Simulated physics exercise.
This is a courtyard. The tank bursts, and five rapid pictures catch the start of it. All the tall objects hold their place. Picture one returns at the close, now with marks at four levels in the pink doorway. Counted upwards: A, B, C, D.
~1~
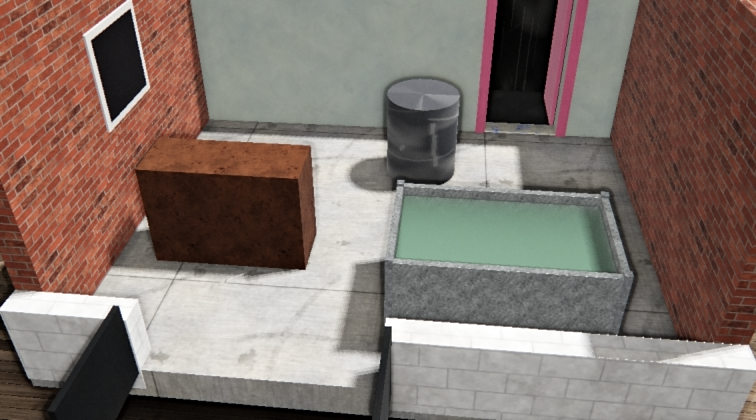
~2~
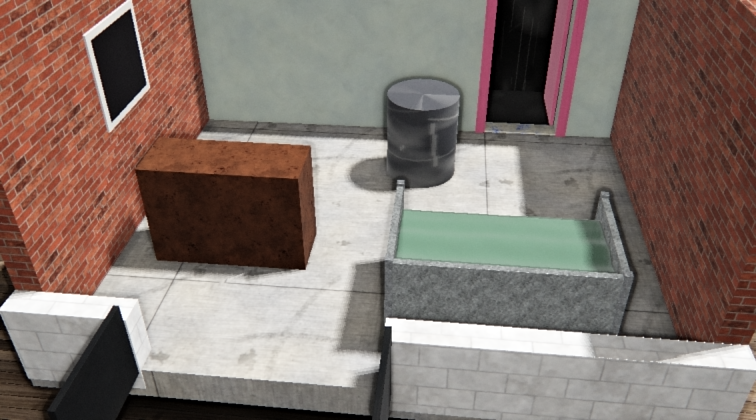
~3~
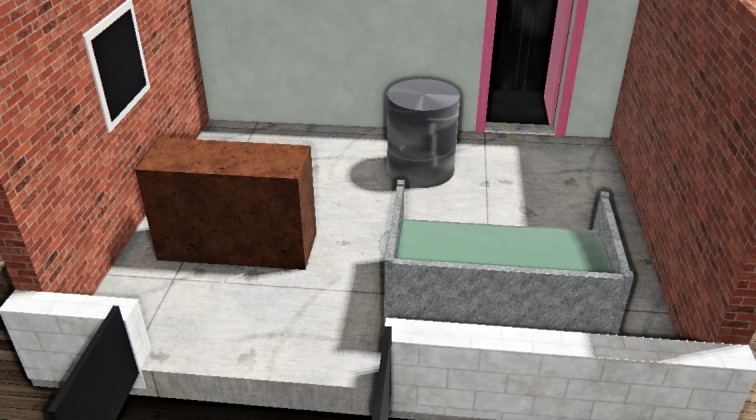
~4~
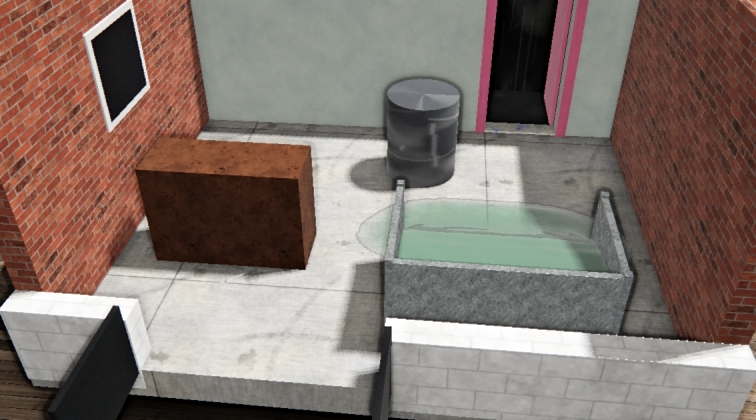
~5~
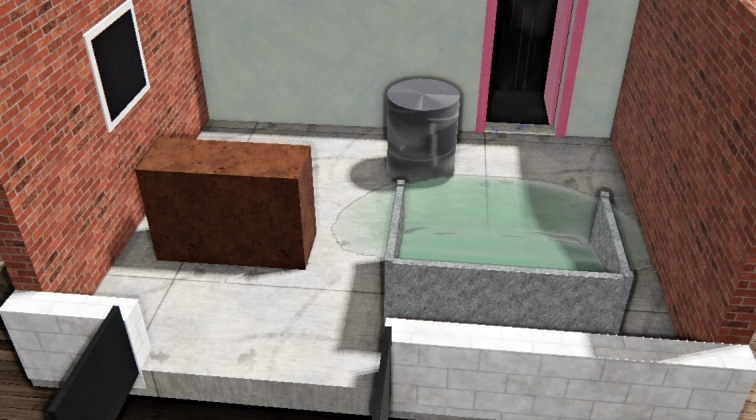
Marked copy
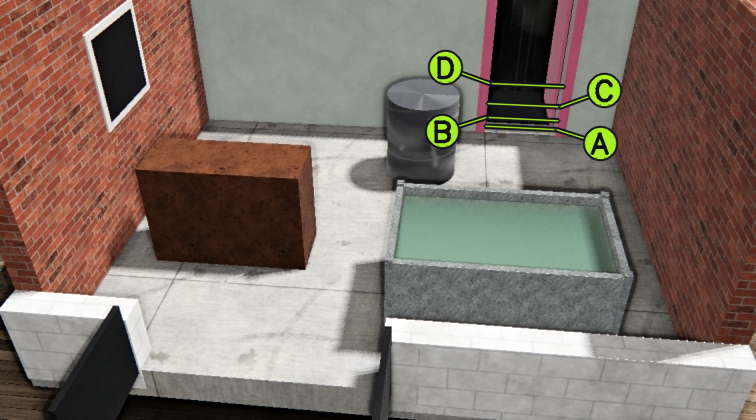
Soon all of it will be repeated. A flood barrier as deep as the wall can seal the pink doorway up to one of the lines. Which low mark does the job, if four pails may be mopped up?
The answer is line C.
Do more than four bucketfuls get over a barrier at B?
Yes.
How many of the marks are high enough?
Two of the four.
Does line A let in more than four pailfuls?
Yes, that goes wrong.
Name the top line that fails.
B.
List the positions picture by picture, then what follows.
The first frame shows water in the tank at rest, its middle at (503, 234); foot of the pink doorway at (520, 134); open gate at (259, 304).
In the second frame, water covers 3 % of the ground, its front hidden from here.
In the third frame, water covers 7 % of the ground, its front hidden from here.
In the fourth frame, 13 % of the ground under water, visible out to (376, 246).
In the fifth frame, 21 % of the ground under water, visible out to (573, 191).
In lime, A at (520, 127); B at (522, 119); C at (523, 105); D at (526, 85); from the bottom up A, B, C, D.
Choosing A, dozens of bucketfuls pour in.
Choosing B, about 15 bucketfuls get in.
Choosing C, a bucket or two gets in.
Choosing D, nothing gets over.
